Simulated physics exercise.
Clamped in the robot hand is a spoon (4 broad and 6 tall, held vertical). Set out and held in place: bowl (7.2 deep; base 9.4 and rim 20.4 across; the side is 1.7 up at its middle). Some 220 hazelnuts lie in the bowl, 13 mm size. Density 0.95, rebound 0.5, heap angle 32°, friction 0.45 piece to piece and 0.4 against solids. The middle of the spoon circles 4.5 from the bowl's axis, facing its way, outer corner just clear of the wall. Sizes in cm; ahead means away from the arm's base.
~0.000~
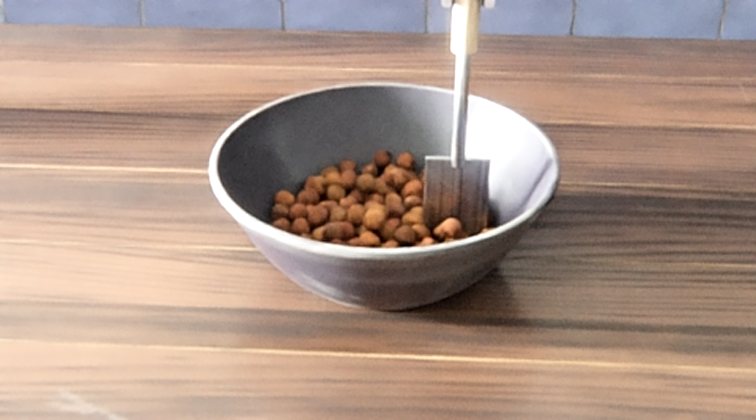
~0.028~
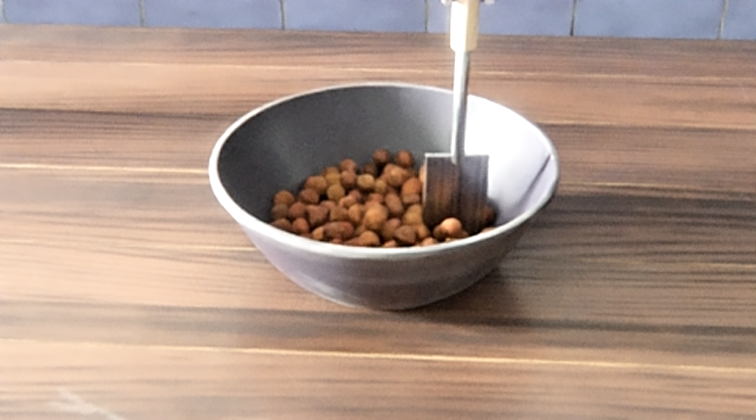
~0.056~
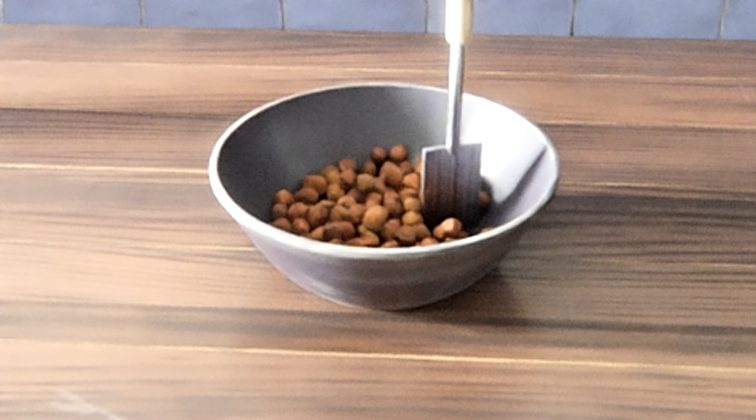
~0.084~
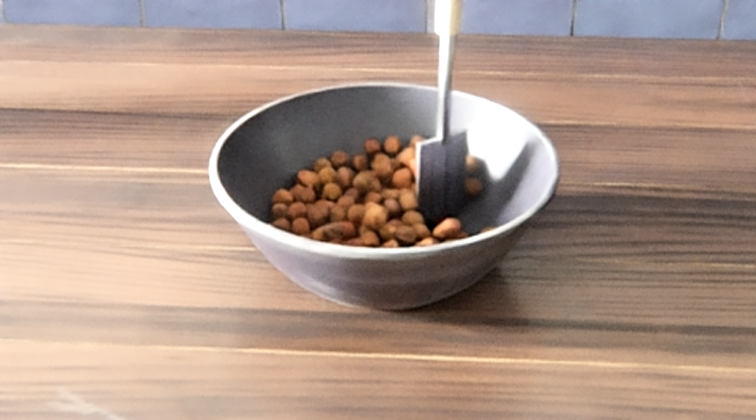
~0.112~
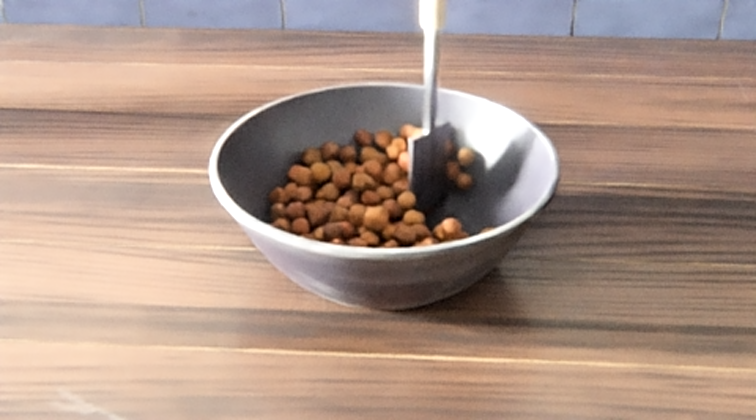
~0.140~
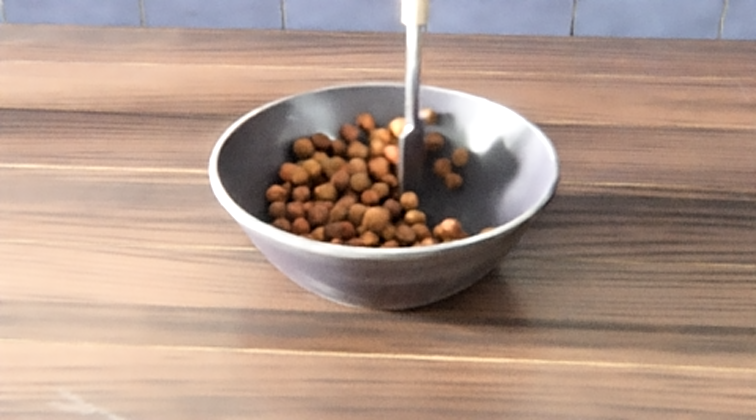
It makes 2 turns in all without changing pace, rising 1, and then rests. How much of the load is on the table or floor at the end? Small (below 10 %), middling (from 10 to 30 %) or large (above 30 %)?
On the table or floor the share is small, below 10 %.
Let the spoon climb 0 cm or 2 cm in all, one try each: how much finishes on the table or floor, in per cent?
About 0 and 0 per cent.
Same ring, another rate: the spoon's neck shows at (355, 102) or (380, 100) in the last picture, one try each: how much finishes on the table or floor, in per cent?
Some 25 and 5 per cent.
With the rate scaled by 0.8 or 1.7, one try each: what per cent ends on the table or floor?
About 0 and 20 per cent.
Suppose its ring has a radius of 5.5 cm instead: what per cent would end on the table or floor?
Then about 5 per cent.
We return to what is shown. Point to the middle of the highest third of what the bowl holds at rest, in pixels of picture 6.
Near (458, 187).
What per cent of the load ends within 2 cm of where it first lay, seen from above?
Roughly 5 per cent.
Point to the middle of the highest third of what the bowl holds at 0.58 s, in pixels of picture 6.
At about (478, 213).
After 0.58 s, 325° round, highest piece 8 above the table; 215 in the bowl.
After 1.03 s, 221° round, highest piece 7 above the table; 215 in the bowl.
After 1.45 s, 0° round, highest piece 6 above the table; 214 in the bowl, 1 on the table or floor.
After 2.15 s, 0° round, highest piece 6 above the table; 214 in the bowl, 1 on the table or floor.
In the end, 214 in the bowl, 1 on the table or floor. That is 0 % on the table or floor.
